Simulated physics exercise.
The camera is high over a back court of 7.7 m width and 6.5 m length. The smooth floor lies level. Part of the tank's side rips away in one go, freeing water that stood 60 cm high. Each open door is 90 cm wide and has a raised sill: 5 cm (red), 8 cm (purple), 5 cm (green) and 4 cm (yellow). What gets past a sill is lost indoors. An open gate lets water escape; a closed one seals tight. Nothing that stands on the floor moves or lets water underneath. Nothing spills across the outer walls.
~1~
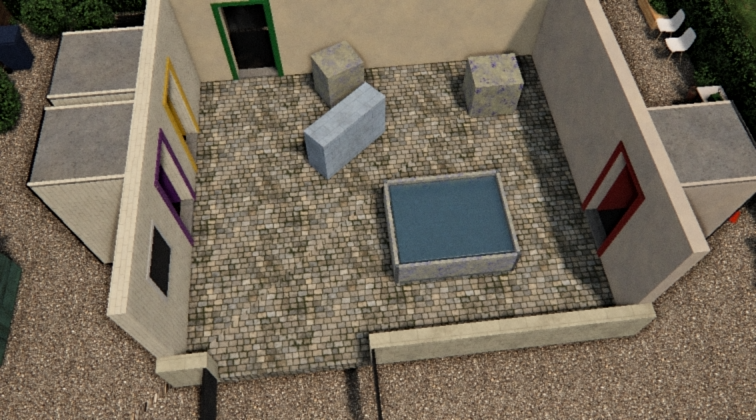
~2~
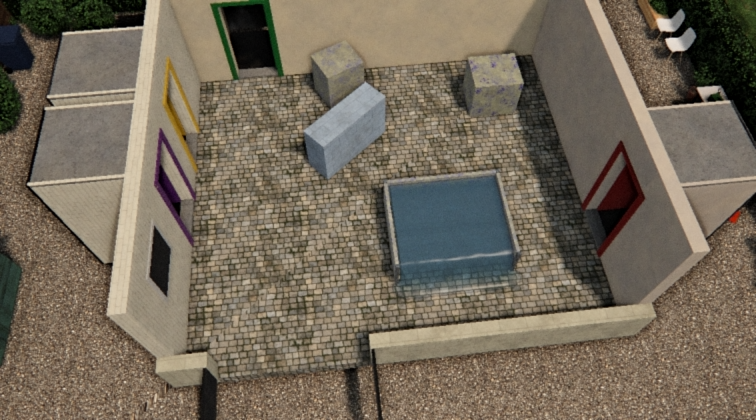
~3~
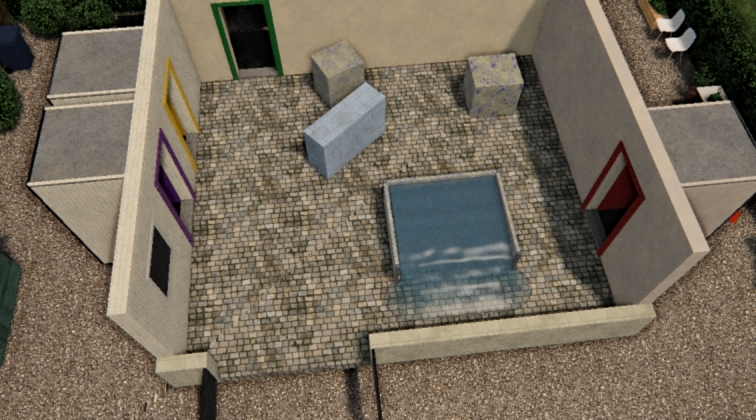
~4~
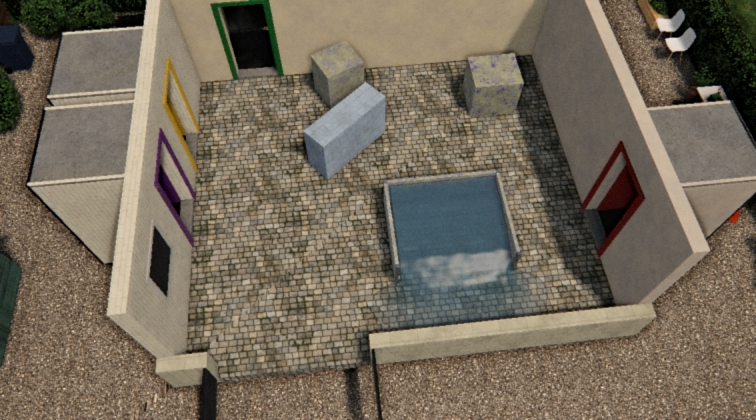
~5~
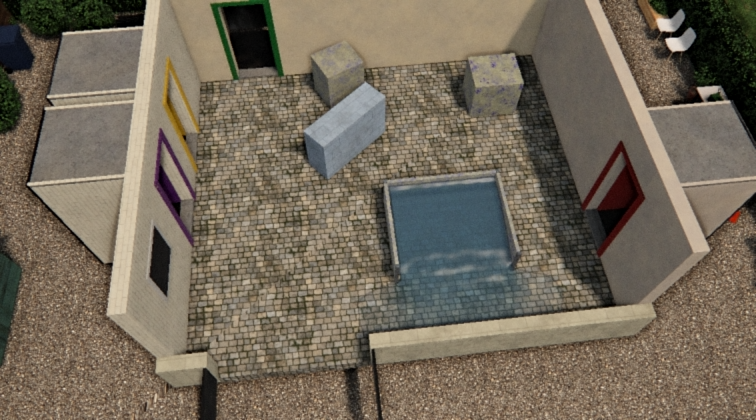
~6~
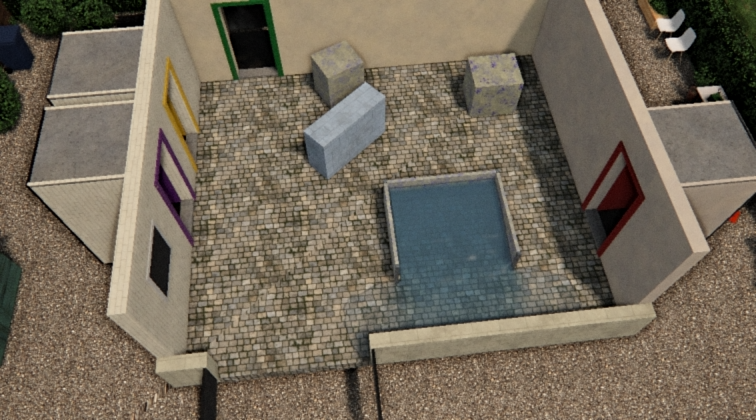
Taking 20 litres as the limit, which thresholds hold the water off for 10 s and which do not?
Door by door: At the red door it passes the limit; at the purple door it does not reach the limit; at the green door it keeps below the limit; at the yellow door it keeps below the limit.
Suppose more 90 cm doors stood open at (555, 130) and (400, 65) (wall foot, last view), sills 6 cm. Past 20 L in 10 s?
In turn: Not over, below.
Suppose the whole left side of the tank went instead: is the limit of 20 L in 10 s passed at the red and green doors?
Against that limit: Red under, green past it.
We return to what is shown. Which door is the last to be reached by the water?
It is the green one.
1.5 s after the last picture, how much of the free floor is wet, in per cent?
About 25 per cent.
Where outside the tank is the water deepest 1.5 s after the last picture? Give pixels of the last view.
Near (617, 319).
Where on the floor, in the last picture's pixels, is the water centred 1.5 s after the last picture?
Around (459, 284).
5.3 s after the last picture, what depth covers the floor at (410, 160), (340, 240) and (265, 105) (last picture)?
Roughly 1, 1 and 2 cm, in turn.
Then, 0.7 s after the last picture water covers 15 % of the floor and is deepest (44 cm) near (457, 337); red door not reached, purple door not reached, green door not reached, yellow door not reached.
Then, 1.5 s after the last picture water covers 25 % of the floor and is deepest (40 cm) near (617, 319); red door 10 cm at the sill, 0 L in, purple door not reached, green door not reached, yellow door not reached.
Then, 2.8 s after the last picture water covers 50 % of the floor and is deepest (22 cm) near (607, 320); red door 11 cm at the sill, 26 L in, purple door 10 cm at the sill, 0 L in, green door not reached, yellow door not reached.
Then, 5.3 s after the last picture water covers 75 % of the floor and is deepest (12 cm) near (467, 336); red door 6 cm at the sill, 47 L in, purple door 5 cm at the sill, 2 L in, green door 3 cm at the sill, 0 L in, yellow door 3 cm at the sill, 0 L in.
Then, 9.3 s after the last picture water covers 95 % of the floor and is deepest (8 cm) near (393, 78); red door 5 cm at the sill, 52 L in, purple door 3 cm at the sill, 2 L in, green door 5 cm at the sill, 3 L in, yellow door 2 cm at the sill, 0 L in.
